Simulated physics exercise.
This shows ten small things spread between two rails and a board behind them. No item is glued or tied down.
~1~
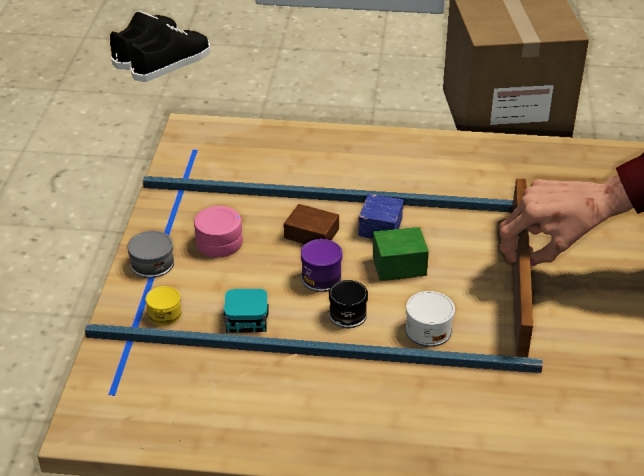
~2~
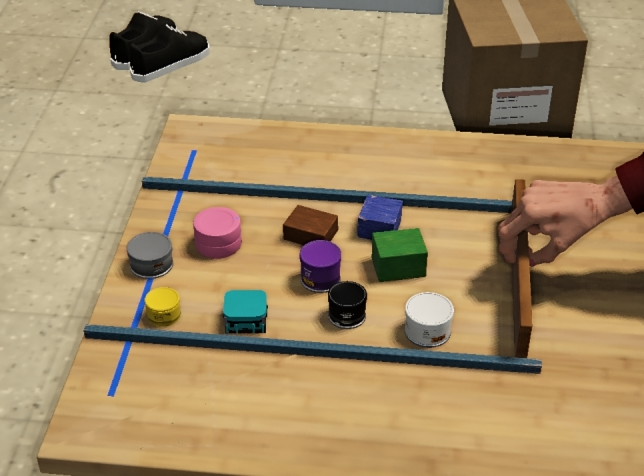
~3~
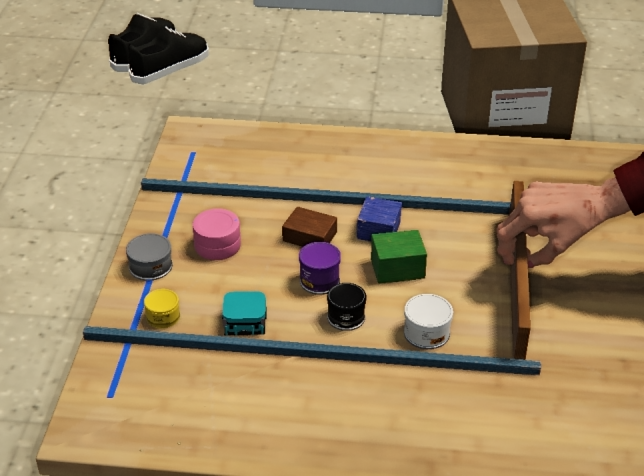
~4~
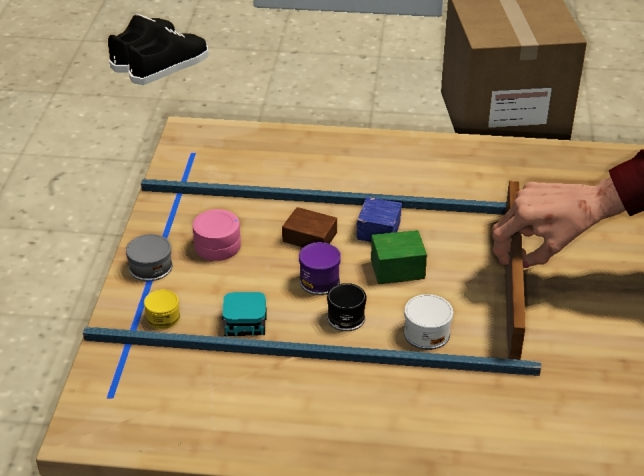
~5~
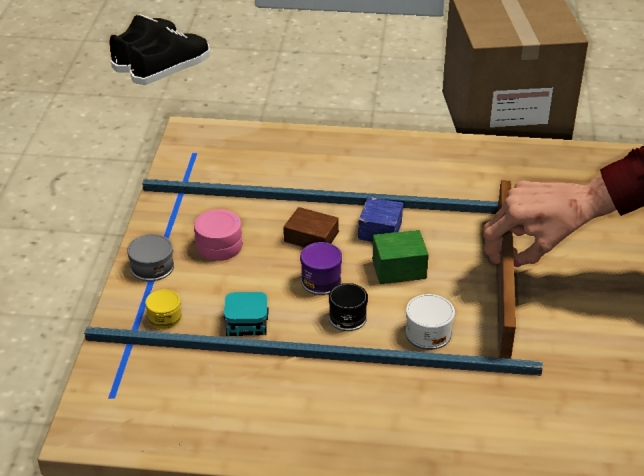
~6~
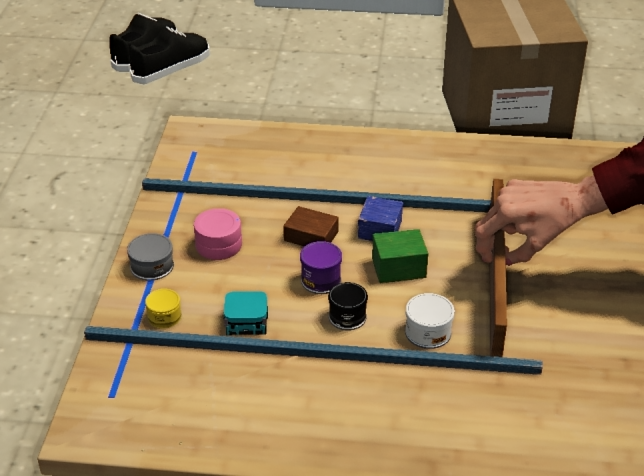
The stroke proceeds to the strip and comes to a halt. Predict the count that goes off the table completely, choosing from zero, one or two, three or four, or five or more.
After the sweep, the pieces gone from the top come to five or more, as it turns out.
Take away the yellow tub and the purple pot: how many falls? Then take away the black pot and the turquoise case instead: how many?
Tally per try: 4 / 4.
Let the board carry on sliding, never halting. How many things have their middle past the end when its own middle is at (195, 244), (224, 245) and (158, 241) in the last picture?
The counts are 2, 0 and 6, in that order.
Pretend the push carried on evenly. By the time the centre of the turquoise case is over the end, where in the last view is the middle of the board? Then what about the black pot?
The middle is at (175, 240) when it's the turquoise case, and at (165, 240) when it's the black pot.
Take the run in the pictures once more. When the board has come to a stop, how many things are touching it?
The count in contact is 4.
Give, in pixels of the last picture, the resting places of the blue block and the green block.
You'll see the blue block at (155, 206), with the green block at (139, 233).
Soon after, none off yet; grey tin at rest near (151, 257); yellow tub at rest near (164, 309); pink lid at rest near (218, 234).
Then, none off yet; grey tin at rest near (151, 257); yellow tub moving near (154, 308); pink lid moved a little near (196, 240).
At rest, the number that fall off is five or more; fallen, black pot, brown block, turquoise case, pink lid, yellow tub and grey tin.
